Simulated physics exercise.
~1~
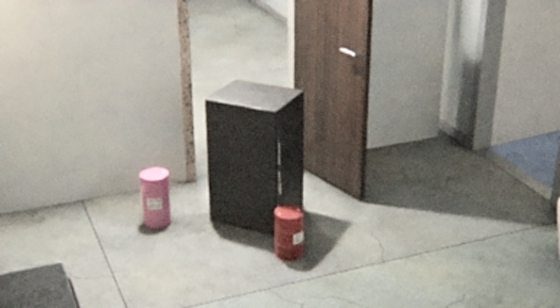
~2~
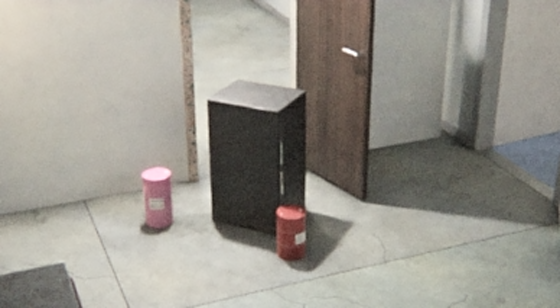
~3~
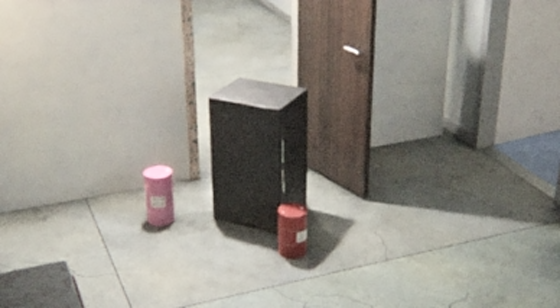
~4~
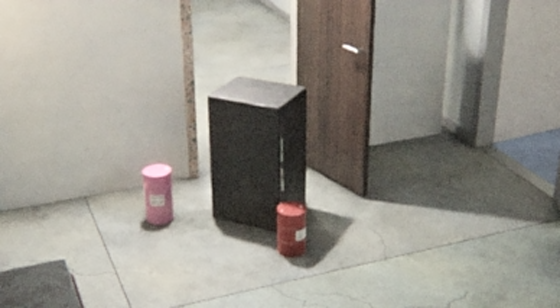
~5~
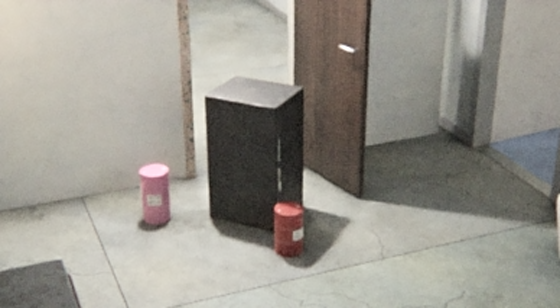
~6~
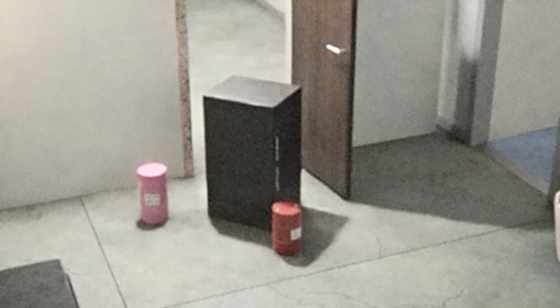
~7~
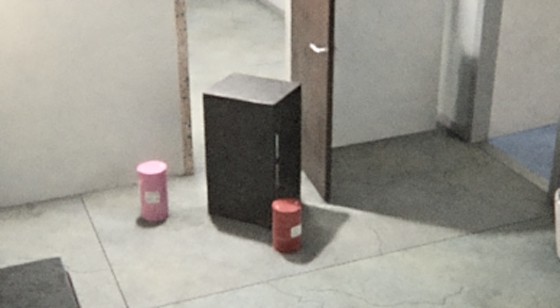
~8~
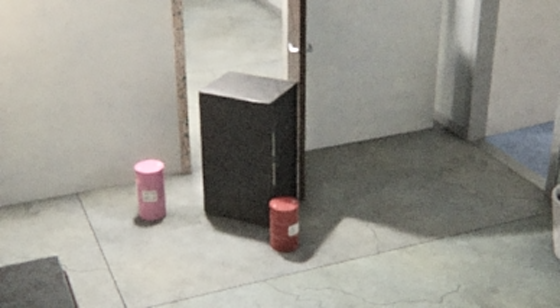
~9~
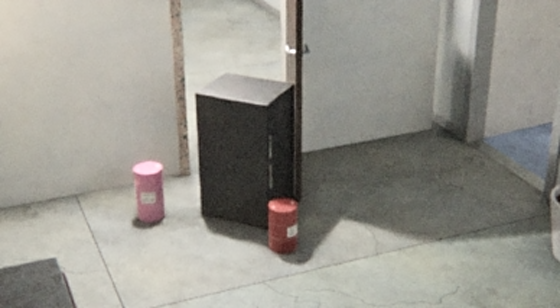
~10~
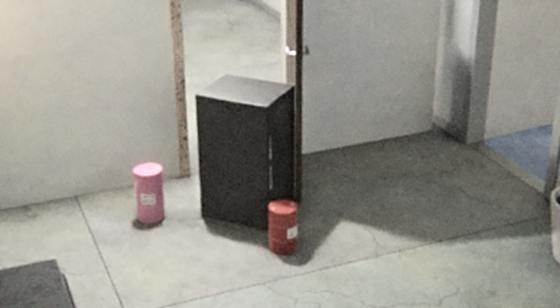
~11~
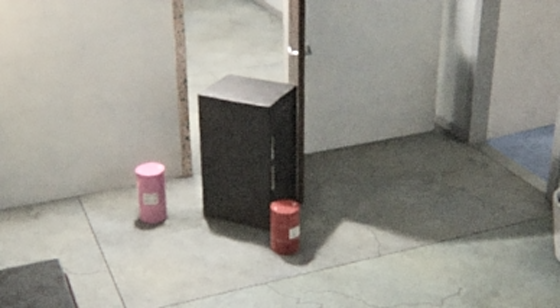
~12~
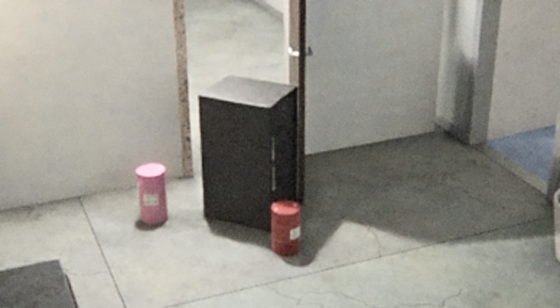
A brown door swings partway, then stops behind a black appliance between two upright canisters.
